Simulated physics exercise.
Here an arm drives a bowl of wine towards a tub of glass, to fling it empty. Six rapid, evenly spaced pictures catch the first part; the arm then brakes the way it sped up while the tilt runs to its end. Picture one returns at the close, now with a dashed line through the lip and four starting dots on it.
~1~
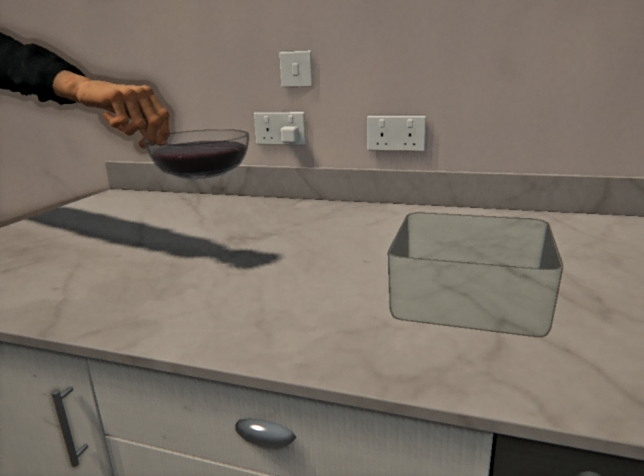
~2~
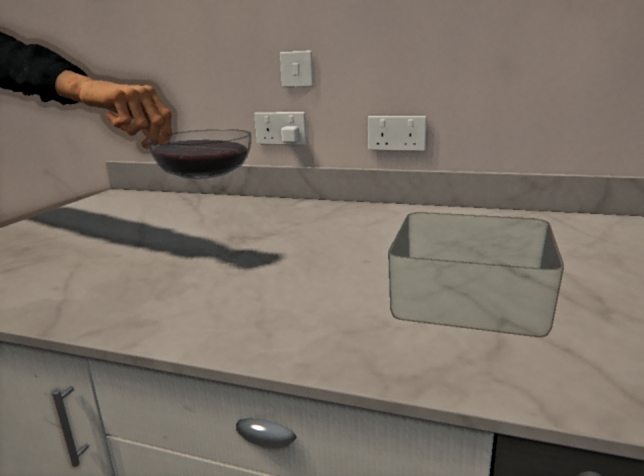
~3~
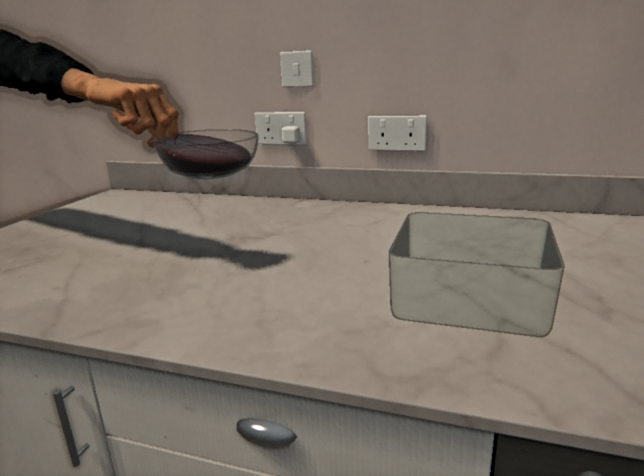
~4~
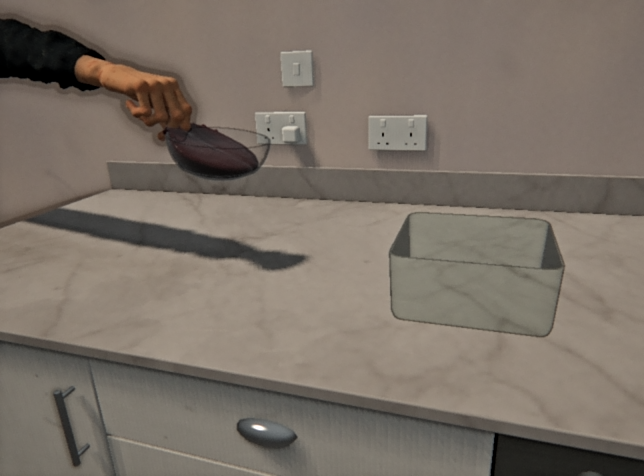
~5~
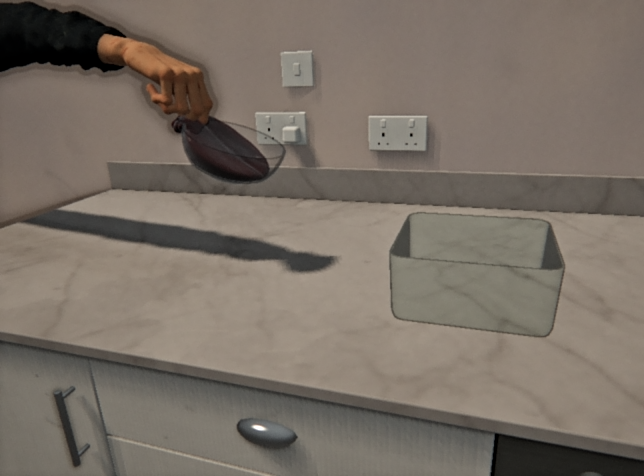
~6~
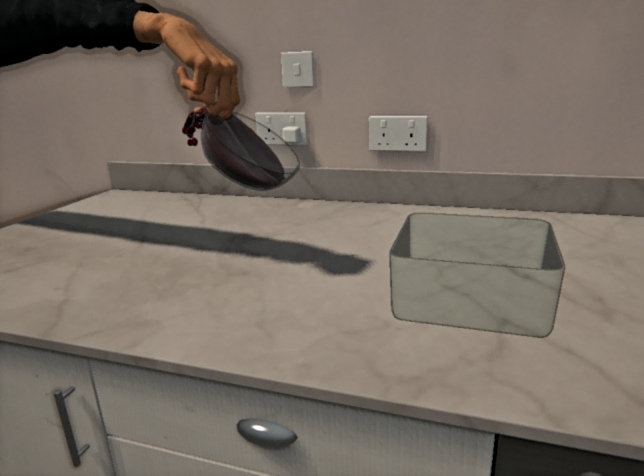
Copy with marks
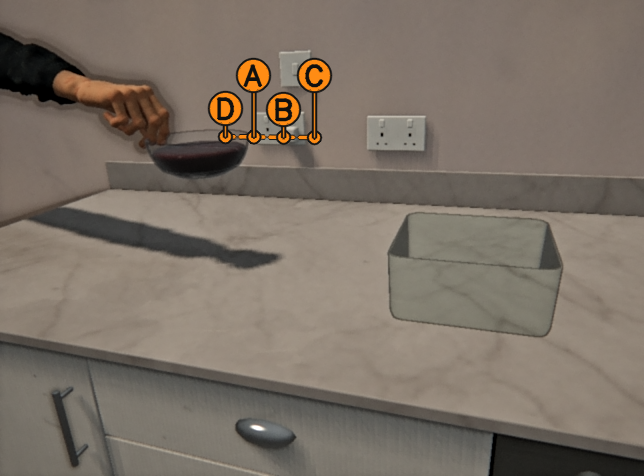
The footage shows a hand holding a clear bowl of dark red wine above a marble-patterned counter, left of an empty glass tub, then moving it right and tilting it rightward as a little wine slips over the left rim.
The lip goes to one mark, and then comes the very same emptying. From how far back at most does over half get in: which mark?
Use dot B.
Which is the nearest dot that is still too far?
It is A.
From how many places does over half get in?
Two.
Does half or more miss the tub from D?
Yes, that goes wrong.
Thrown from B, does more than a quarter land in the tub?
Yes.
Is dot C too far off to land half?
No, not at all.
In orange, A at (253, 137); B at (283, 137); C at (314, 137); D at (225, 136).
For dot A, about 24 % lands in the tub, 63 % falls short and 12 % goes beside or beyond.
For dot B, about 66 % lands in the tub, 12 % falls short and 22 % goes beside or beyond.
For dot C, about 72 % lands in the tub, 18 % falls short and 10 % goes beside or beyond.
For dot D, about 1 % lands in the tub, 94 % falls short and 5 % goes beside or beyond.
